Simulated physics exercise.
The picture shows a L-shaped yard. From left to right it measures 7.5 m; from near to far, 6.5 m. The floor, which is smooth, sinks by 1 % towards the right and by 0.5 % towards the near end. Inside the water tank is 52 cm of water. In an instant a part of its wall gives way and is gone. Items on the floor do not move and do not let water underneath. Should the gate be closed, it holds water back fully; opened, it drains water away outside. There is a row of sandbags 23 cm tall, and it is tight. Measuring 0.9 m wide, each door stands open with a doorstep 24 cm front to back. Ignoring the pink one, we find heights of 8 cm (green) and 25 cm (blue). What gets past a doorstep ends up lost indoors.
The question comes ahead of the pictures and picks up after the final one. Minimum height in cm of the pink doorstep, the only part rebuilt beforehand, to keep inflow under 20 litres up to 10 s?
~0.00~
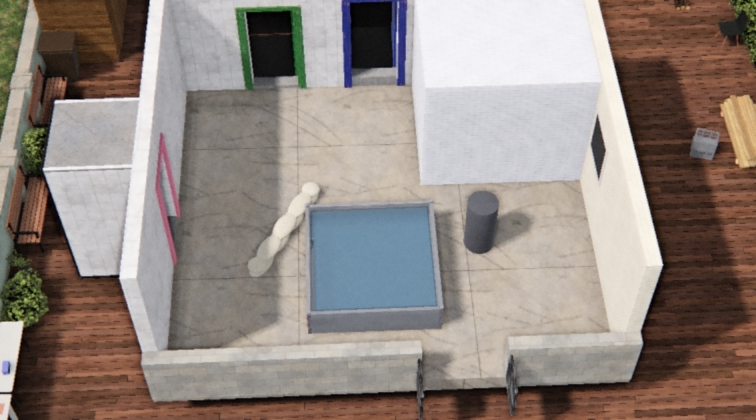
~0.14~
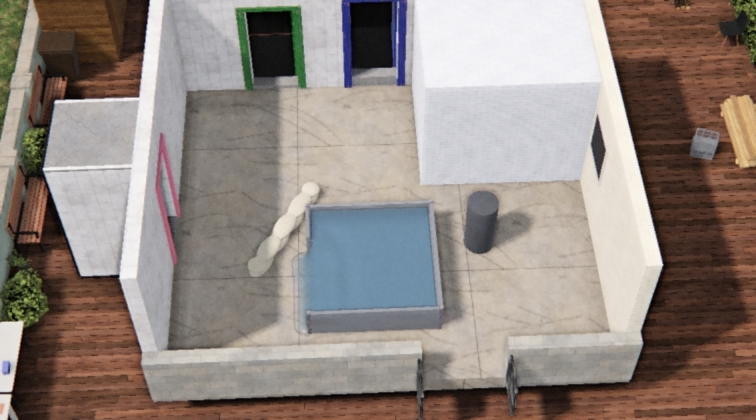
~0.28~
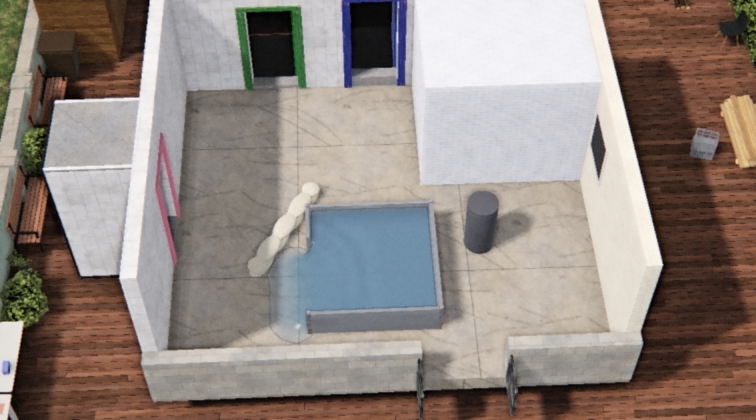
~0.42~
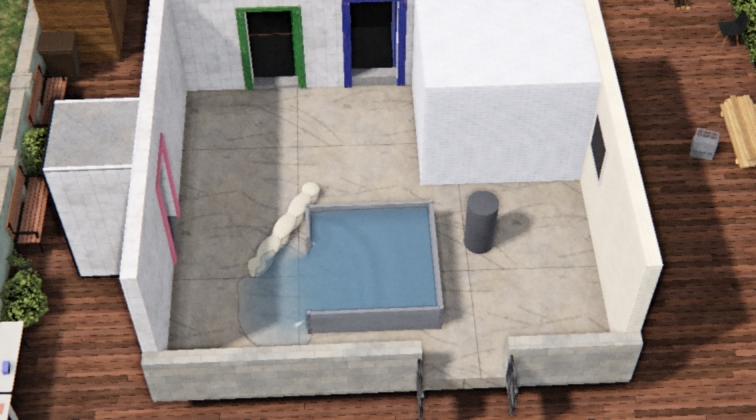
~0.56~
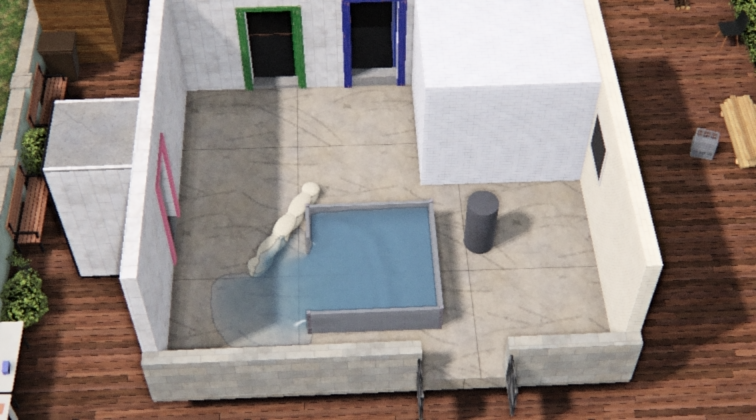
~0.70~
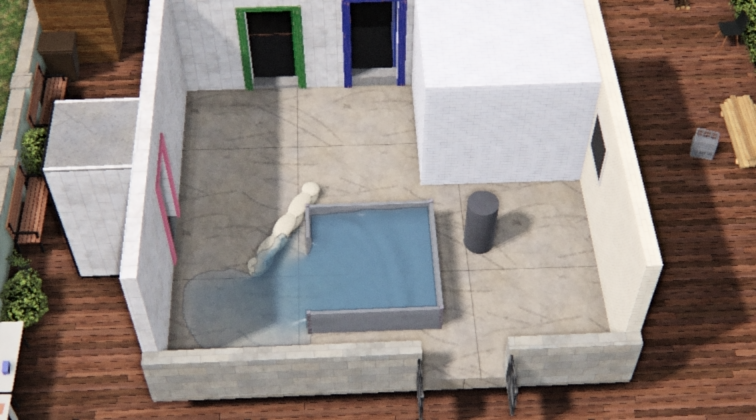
7 cm.
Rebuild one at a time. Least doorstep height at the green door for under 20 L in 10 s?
Roughly 8.0 cm at the green door.
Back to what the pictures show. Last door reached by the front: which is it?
Last in line is the blue one.
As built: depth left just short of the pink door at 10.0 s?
About 4.5 centimetres.
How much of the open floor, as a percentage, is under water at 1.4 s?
Around 15 per cent of the floor.
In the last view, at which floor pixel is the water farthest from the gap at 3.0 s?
Around (184, 138).
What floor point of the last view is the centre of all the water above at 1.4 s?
Centre of mass: About (333, 285) px.
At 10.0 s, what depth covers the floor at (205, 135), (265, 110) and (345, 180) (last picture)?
6, 6 and 3 cm, respectively.
After 1.4 s water covers 15 % of the floor, deepest (33 cm) near (266, 274); 2 cm at the pink door, 0 litres in over its 6 cm doorstep.
After 3.0 s water covers 30 % of the floor, deepest (30 cm) near (222, 365); 11 cm at the pink door, 3 litres in over its 6 cm doorstep.
After 10.0 s water covers 90 % of the floor, deepest (12 cm) near (405, 213); 5 cm at the pink door, 28 litres in over its 6 cm doorstep.
At the pink door as built, the water arrived by 1.4 s and peaked near 11 cm at 3.0 s.
With a doorstep of 5.5 cm, 34 litres would have come in within the 10 s; with 7.5 cm, 15 litres. So under 20 litres takes about 7 cm.
